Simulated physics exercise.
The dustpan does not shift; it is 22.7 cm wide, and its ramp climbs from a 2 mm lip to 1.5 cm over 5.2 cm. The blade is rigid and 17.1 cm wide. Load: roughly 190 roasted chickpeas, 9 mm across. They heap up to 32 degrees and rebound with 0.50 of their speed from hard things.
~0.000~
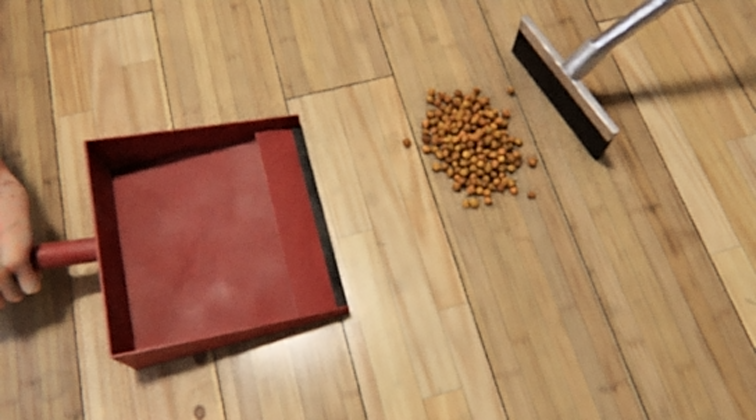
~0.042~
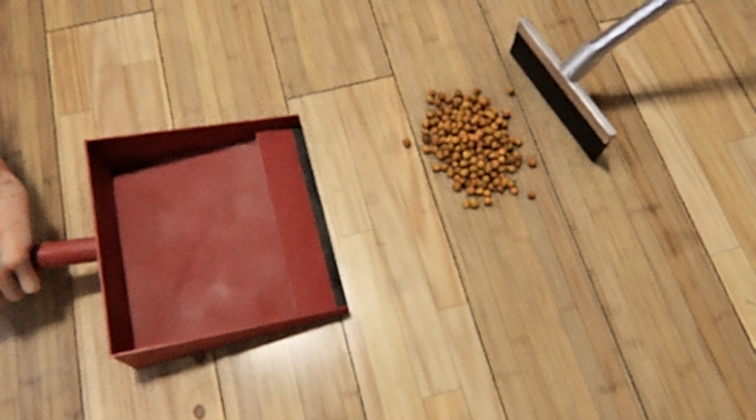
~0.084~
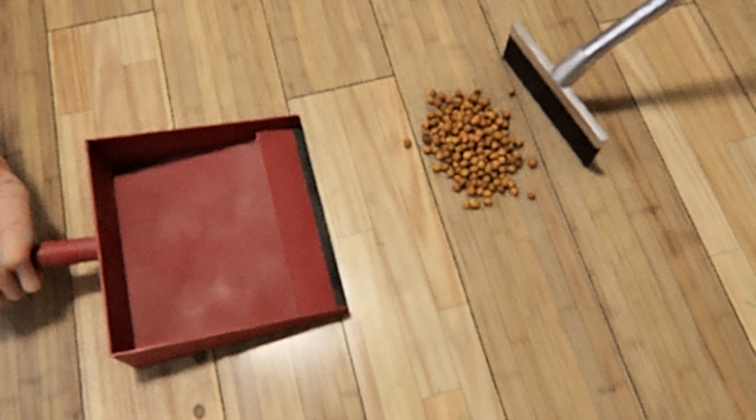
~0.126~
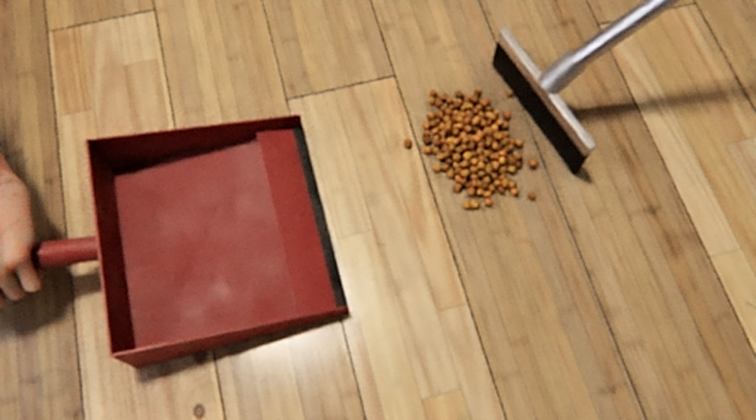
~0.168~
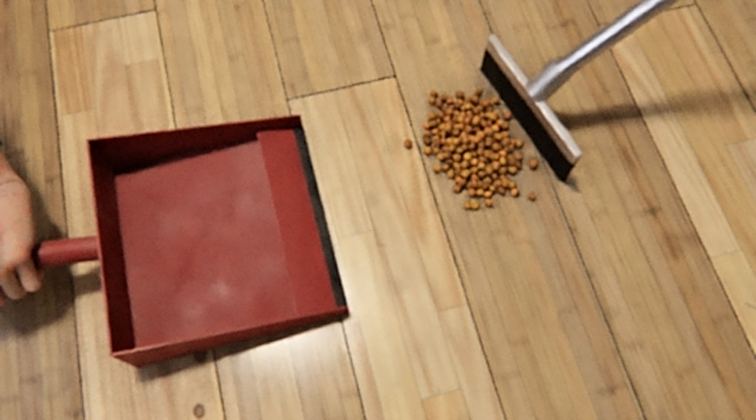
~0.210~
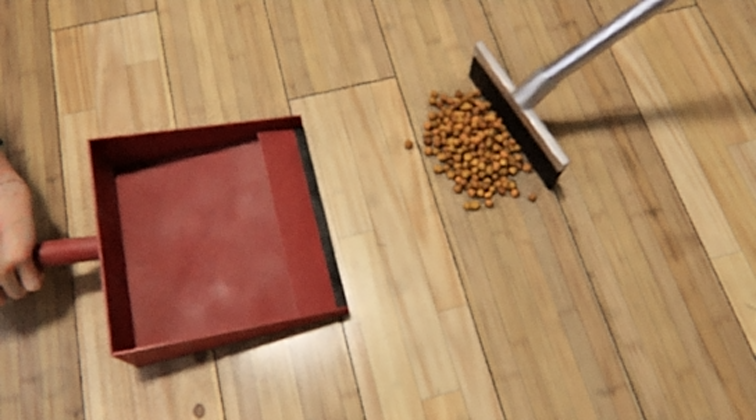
On a wooden plank floor, a hand at the left holds a red dustpan still beside a loose pile of small brown chickpeas. A blade on a metal handle starts at the upper right, slides left and slightly down toward the pile, then presses into its right edge, nudging the nearest pieces.
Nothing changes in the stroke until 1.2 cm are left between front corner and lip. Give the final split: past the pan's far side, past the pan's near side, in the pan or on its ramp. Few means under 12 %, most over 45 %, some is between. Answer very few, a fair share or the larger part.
Far side: Very few, near side: Very few, pan: A fair share.
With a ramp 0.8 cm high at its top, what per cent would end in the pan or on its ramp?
In that case some 35 per cent.
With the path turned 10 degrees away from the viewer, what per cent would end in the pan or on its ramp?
In that case some 25 per cent.
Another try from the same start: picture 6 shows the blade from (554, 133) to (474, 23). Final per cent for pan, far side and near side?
Pan 0, far 15, near 0.
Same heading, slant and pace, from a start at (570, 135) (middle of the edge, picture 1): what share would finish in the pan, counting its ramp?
About 25 per cent.
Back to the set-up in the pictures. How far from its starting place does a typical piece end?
Roughly 18 cm.
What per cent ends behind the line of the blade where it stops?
Roughly 10 per cent.
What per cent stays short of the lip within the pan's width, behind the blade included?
About 70 per cent.
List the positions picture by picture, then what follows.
Blade from (611, 135) to (524, 25), moved 0.0 cm, 0 of the pieces shifted so far; middle of the pieces at (473, 141); pan at (206, 243), in the first frame.
Blade from (608, 137) to (522, 27), moved 0.4 cm, 0 of the pieces shifted so far; middle of the pieces at (474, 141), in the second frame.
Blade from (600, 142) to (515, 31), moved 1.4 cm, 0 of the pieces shifted so far; middle of the pieces at (474, 141), in the third frame.
Blade from (588, 150) to (503, 37), moved 3.1 cm, 0 of the pieces shifted so far; middle of the pieces at (474, 142), in the fourth frame.
Blade from (575, 157) to (491, 44), moved 4.8 cm, 1 of the pieces shifted so far; middle of the pieces at (475, 142), in the fifth frame.
Blade from (561, 165) to (478, 51), moved 6.6 cm, 24 of the pieces shifted so far; middle of the pieces at (475, 143); pan at (208, 242). The blade's pace is about 0.41 m/s, heading 14 degrees towards the viewer's side, in the sixth frame.
After 0.46 s, middle of the blade 13 cm from the lip; 0 % over the lip, far side 5 %, near side 0 %.
After 0.62 s, middle of the blade 7 cm from the lip; 0 % over the lip, far side 5 %, near side 0 %.
After 0.91 s, middle of the blade 3 cm from the lip; 30 % over the lip, far side 5 %, near side 0 %.
In the end, at 1.2 s, far side 5 %, near side 0 %, pan 25 %, in front of the lip or behind the blade 70 %.
